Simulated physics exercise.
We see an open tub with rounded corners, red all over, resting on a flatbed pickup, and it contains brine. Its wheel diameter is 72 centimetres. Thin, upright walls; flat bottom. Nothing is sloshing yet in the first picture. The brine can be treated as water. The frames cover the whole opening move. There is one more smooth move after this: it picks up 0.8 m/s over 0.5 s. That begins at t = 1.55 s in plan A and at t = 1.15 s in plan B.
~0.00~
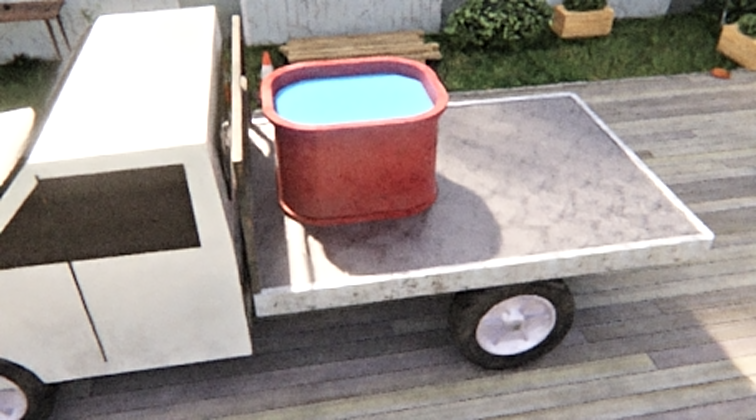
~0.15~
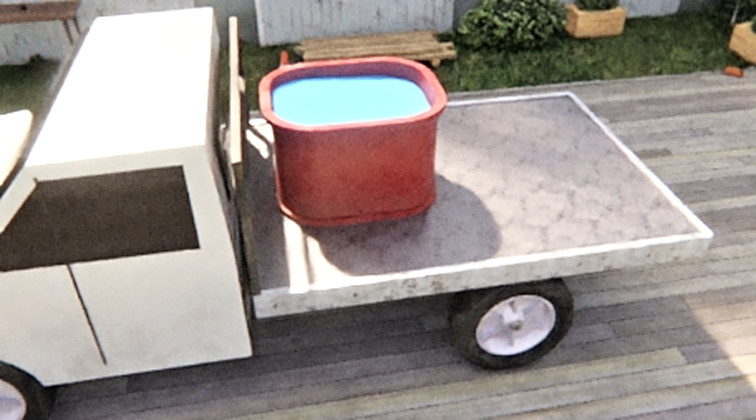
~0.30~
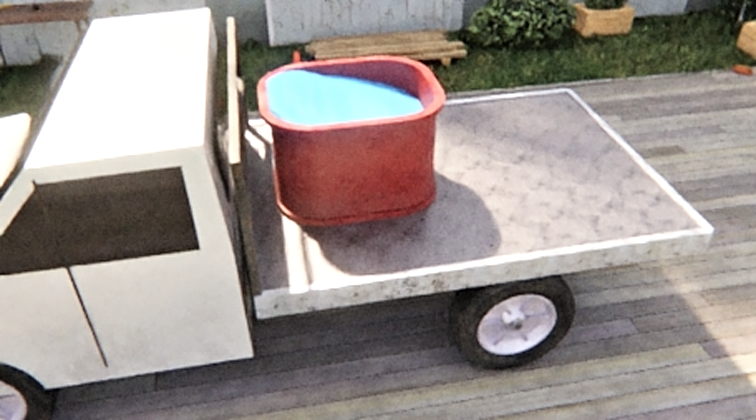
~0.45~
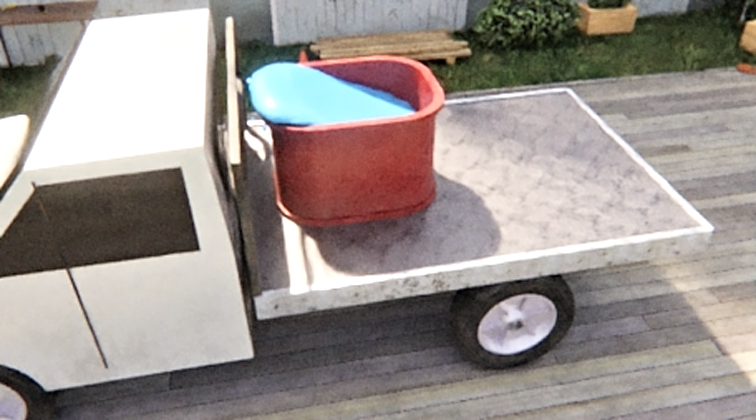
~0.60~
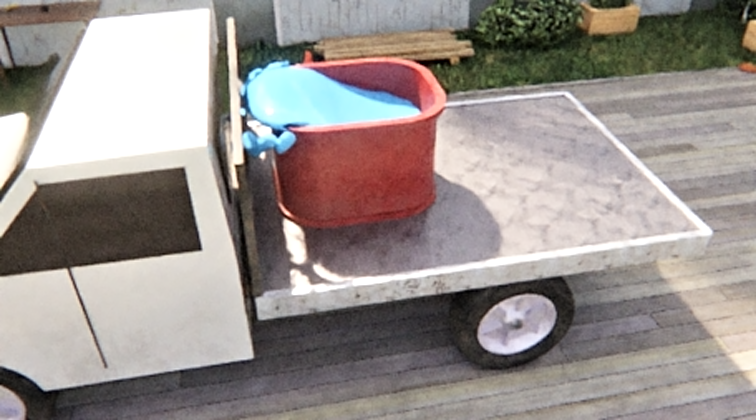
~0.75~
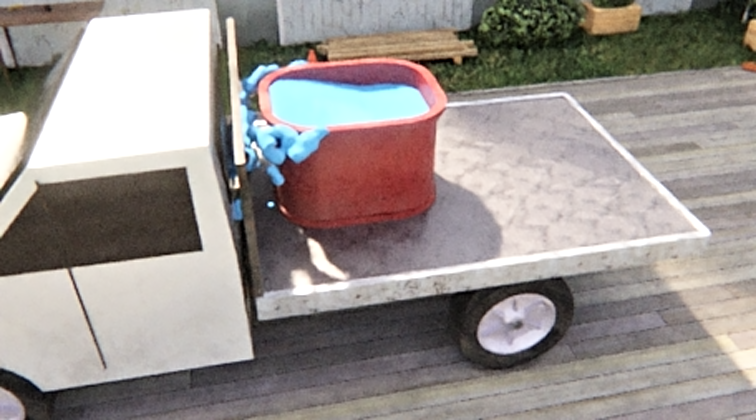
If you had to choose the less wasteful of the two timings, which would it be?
I would choose B.
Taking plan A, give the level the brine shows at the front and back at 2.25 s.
About 32 cm in front and 64 cm behind.
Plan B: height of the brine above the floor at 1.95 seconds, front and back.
About 46 cm in front; about 46 cm behind.
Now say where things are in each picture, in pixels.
The brine reaches (292, 88) at the front end; it reaches (400, 80) at the back end; no slope yet; the front is on the left, levels are read along the far wall; a wheel hub at (519, 331), in the first picture.
The brine reaches (290, 89) at the front end; it reaches (399, 81) at the back end; no slope yet, in the second picture.
The brine reaches (287, 73) at the front end; it reaches (397, 94) at the back end; it is heaped 17° towards the front, in the third picture.
The brine reaches (285, 62) at the front end; it reaches (396, 103) at the back end; it is heaped 27° towards the front, in the fourth picture.
The brine reaches (287, 69) at the front end; it reaches (397, 102) at the back end; it is heaped 24° towards the front, in the fifth picture.
The brine reaches (288, 83) at the front end; it reaches (397, 89) at the back end; it is heaped 8° towards the front; a wheel hub at (519, 330); brine is coming over the front, in the sixth picture.
For plan A, 2.25 s in, it stands 65 cm high behind and 32 cm in front; 5 per cent has gone over the front.
For plan A, 5.03 s in, 11 per cent has gone over the front and the back, 33 of 312 litres.
For plan B, 1.95 s in, it stands 46 cm high behind and 46 cm in front; 5 per cent has gone over the front.
For plan B, 4.64 s in, 5 per cent has gone over the front, 14 of 312 litres.
